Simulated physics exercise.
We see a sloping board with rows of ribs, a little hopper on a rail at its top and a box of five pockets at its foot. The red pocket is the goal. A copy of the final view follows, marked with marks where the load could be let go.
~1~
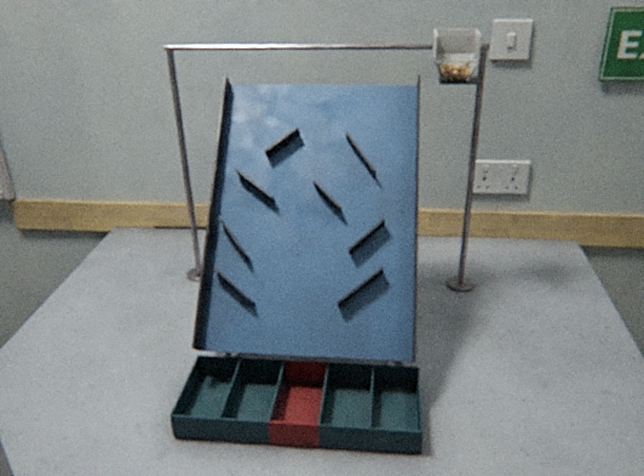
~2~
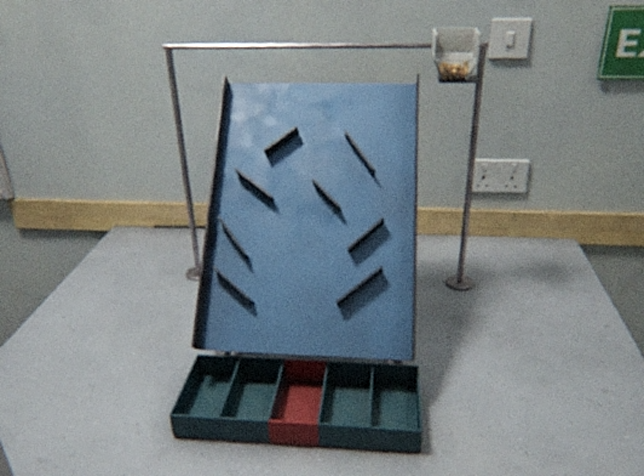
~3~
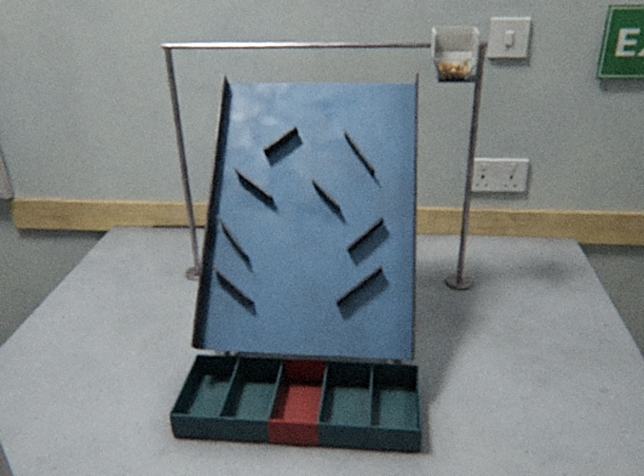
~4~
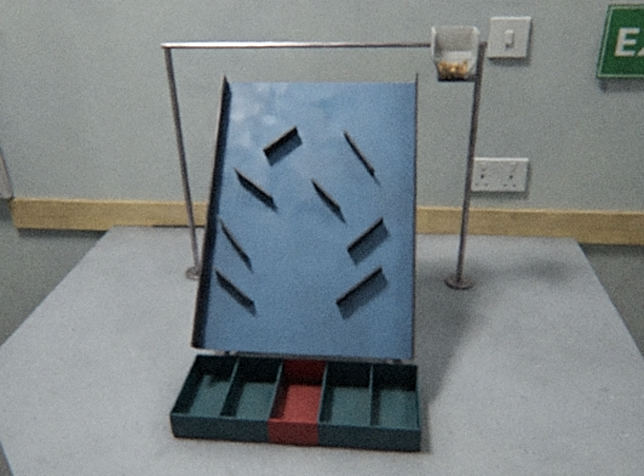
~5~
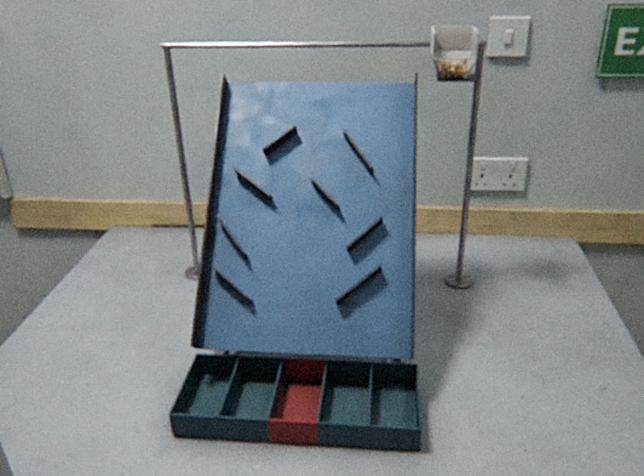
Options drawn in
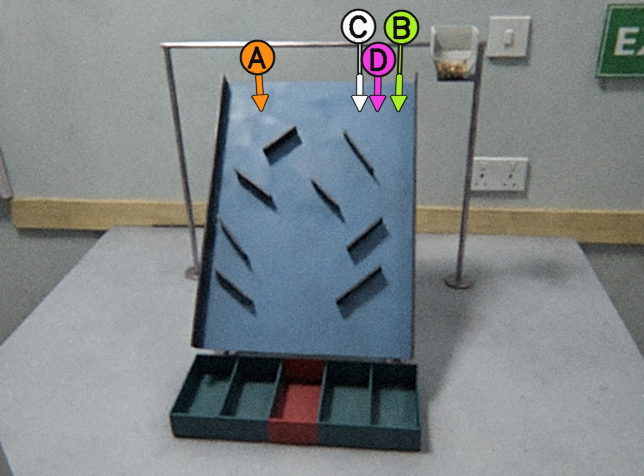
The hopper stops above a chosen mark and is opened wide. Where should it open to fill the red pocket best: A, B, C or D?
The answer is mark A.
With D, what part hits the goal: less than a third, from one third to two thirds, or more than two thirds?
Less than a third.
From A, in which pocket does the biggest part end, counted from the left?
The third from the left.
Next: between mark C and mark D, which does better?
Here it is mark C.
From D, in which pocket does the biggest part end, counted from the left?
The fifth from the left.
On the marked copy, mark A meets the board at (260, 105); mark B meets the board at (398, 105); mark C meets the board at (359, 105); mark D meets the board at (377, 105).
With A, about half in the red pocket, about a third in other pockets, a small part outside the box.
With B, a small part in the red pocket, most in other pockets, a small part outside the box.
With C, about a quarter in the red pocket, most in other pockets.
With D, a stray few in the red pocket, most in other pockets, a small part outside the box.
